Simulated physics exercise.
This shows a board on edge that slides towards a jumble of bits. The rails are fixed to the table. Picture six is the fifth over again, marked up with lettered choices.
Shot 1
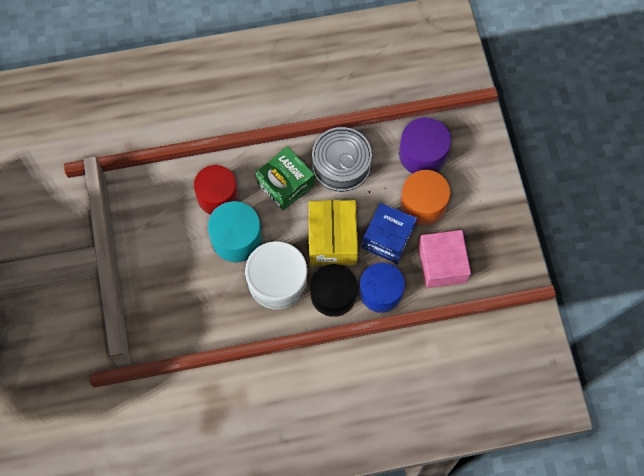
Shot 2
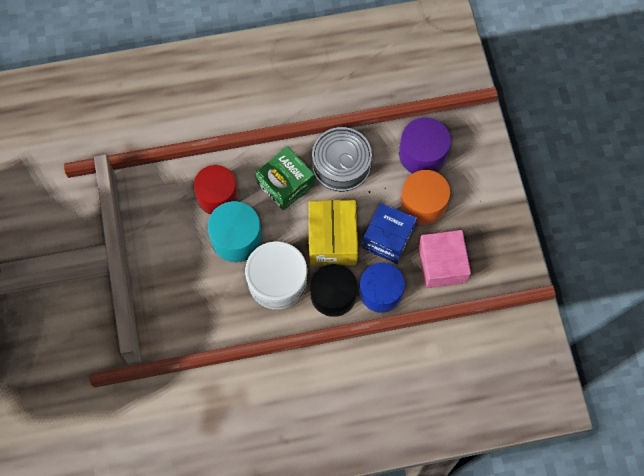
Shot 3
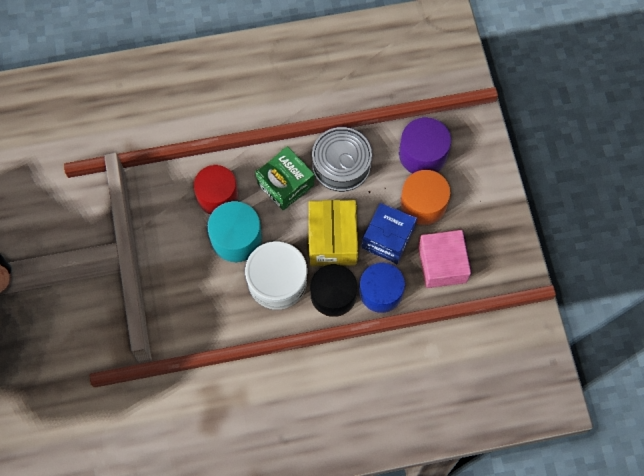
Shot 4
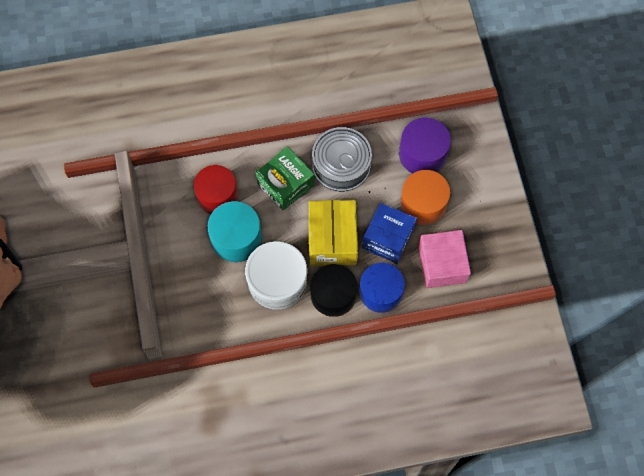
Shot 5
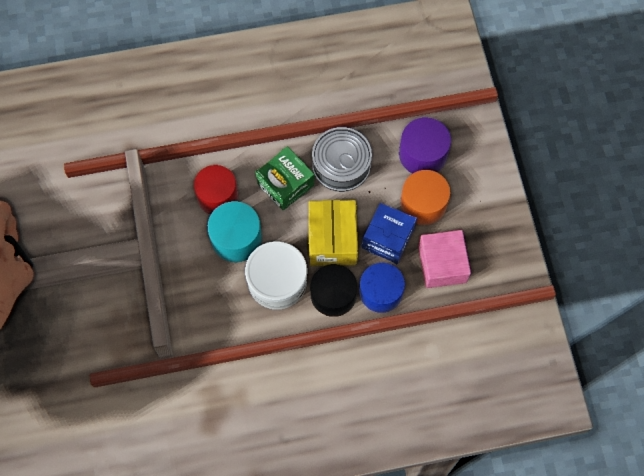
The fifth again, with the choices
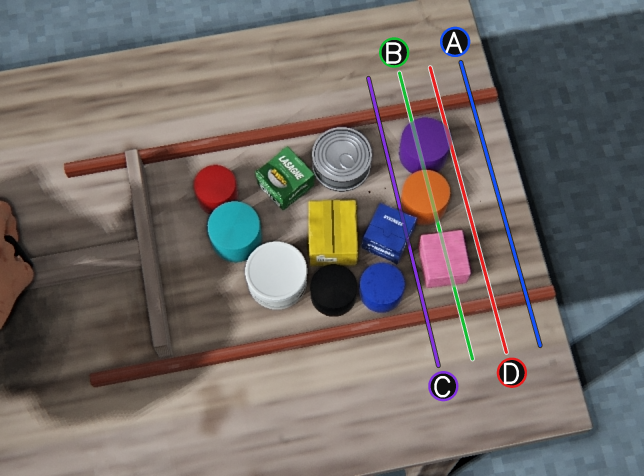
In the video, a hand appears at the left as a wooden board on edge slides slowly right between two reddish rails on a wooden surface, while a cluster of colourful pots, boxes and tins stays still.
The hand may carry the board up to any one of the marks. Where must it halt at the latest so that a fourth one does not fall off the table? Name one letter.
Up to line C.
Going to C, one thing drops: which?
The purple pot goes over.
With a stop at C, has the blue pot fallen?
By then, no.
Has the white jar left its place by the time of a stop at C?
Yes.
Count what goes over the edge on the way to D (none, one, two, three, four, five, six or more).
Six or more.
On the marked copy, A at (498, 197); B at (434, 209); C at (402, 215); D at (466, 203).
Taking C. A third of the way, board (238, 227); grey tin (347, 158); red pot (258, 181).
Two thirds of the way, board (330, 210); purple pot (485, 134); orange pot (468, 178).
When it is over, board (399, 198); purple pot over the edge; orange pot (519, 173); one fallen.
As for the rest, A drops nine; B drops five; D drops eight.
